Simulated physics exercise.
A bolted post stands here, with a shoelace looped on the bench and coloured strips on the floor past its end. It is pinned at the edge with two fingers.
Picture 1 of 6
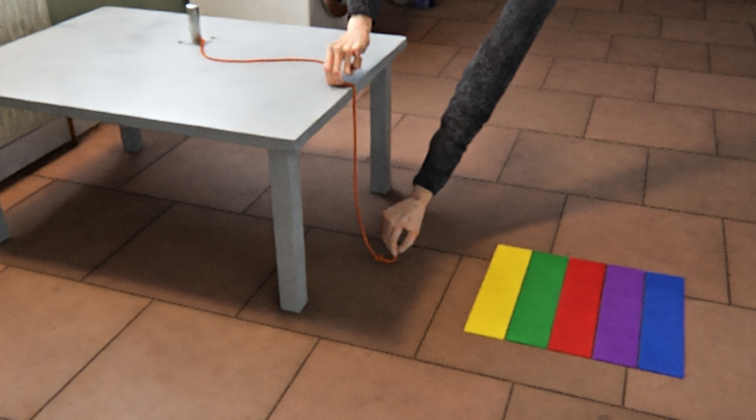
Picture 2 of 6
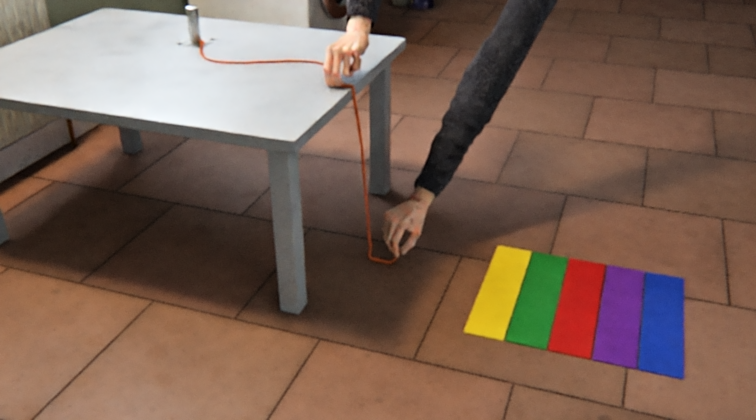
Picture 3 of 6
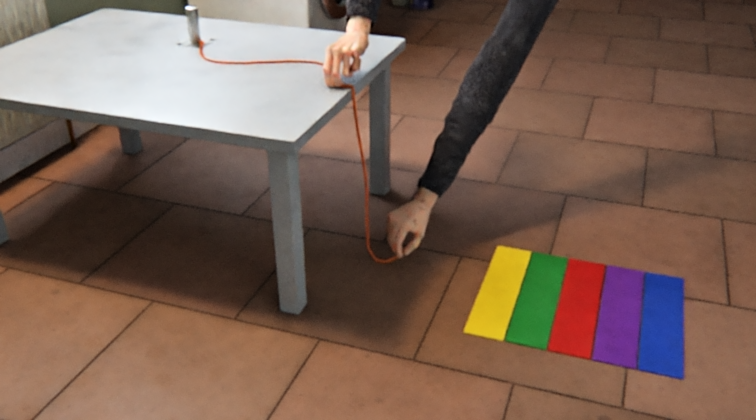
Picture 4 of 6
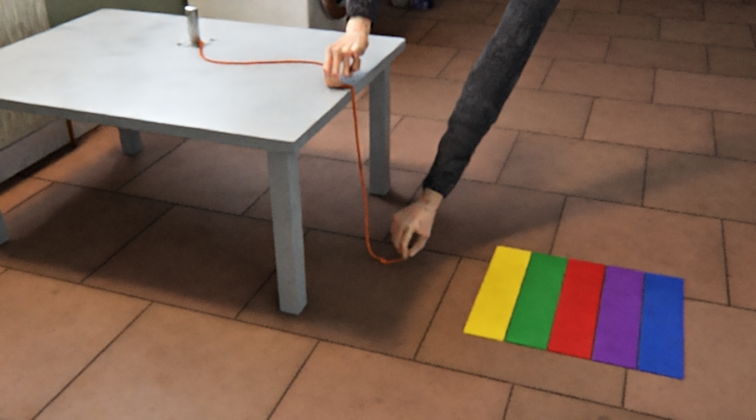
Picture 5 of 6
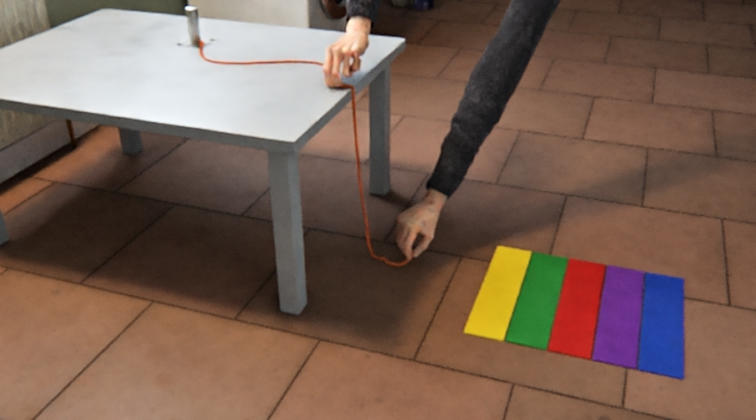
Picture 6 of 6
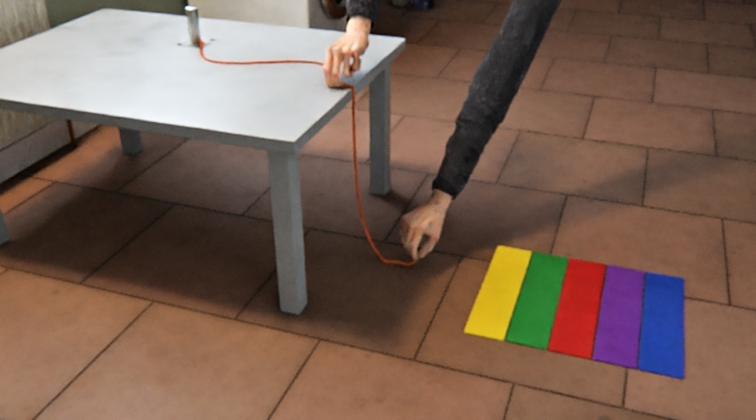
Hand holding the end of an orange-red shoelace near the floor, inching right while another hand pins it at the table edge.
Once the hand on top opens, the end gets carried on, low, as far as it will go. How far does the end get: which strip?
As far as the red strip.
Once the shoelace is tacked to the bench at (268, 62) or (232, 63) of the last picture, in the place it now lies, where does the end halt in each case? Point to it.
In that order: (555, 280) and (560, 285).
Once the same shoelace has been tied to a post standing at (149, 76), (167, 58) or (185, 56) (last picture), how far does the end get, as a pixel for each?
The first try gives about (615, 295), the second about (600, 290) and the third about (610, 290).
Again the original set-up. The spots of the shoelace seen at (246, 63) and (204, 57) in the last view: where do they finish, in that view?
(280, 58) and (240, 50), approximately.
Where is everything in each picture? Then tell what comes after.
End (398, 251); yellow (490, 317); green (531, 326); red (573, 334); purple (617, 344); blue (662, 353), in the first picture.
End (399, 252); shoelace through (202, 53) (256, 62) (326, 66) (353, 93) (364, 172) (369, 239), in the second picture.
End (403, 253), in the third picture.
End (408, 255); shoelace through (202, 53) (255, 63) (326, 66) (353, 93) (361, 173) (367, 239), in the fourth picture.
End (412, 255), in the fifth picture.
End (418, 256); shoelace through (202, 53) (256, 63) (326, 66) (353, 93) (356, 172) (369, 239), in the sixth picture.
Soon after, end near (529, 277); over green.
Then, end near (567, 284); over red.
At full stretch, end near (589, 288); over red. The end stops over the red strip.
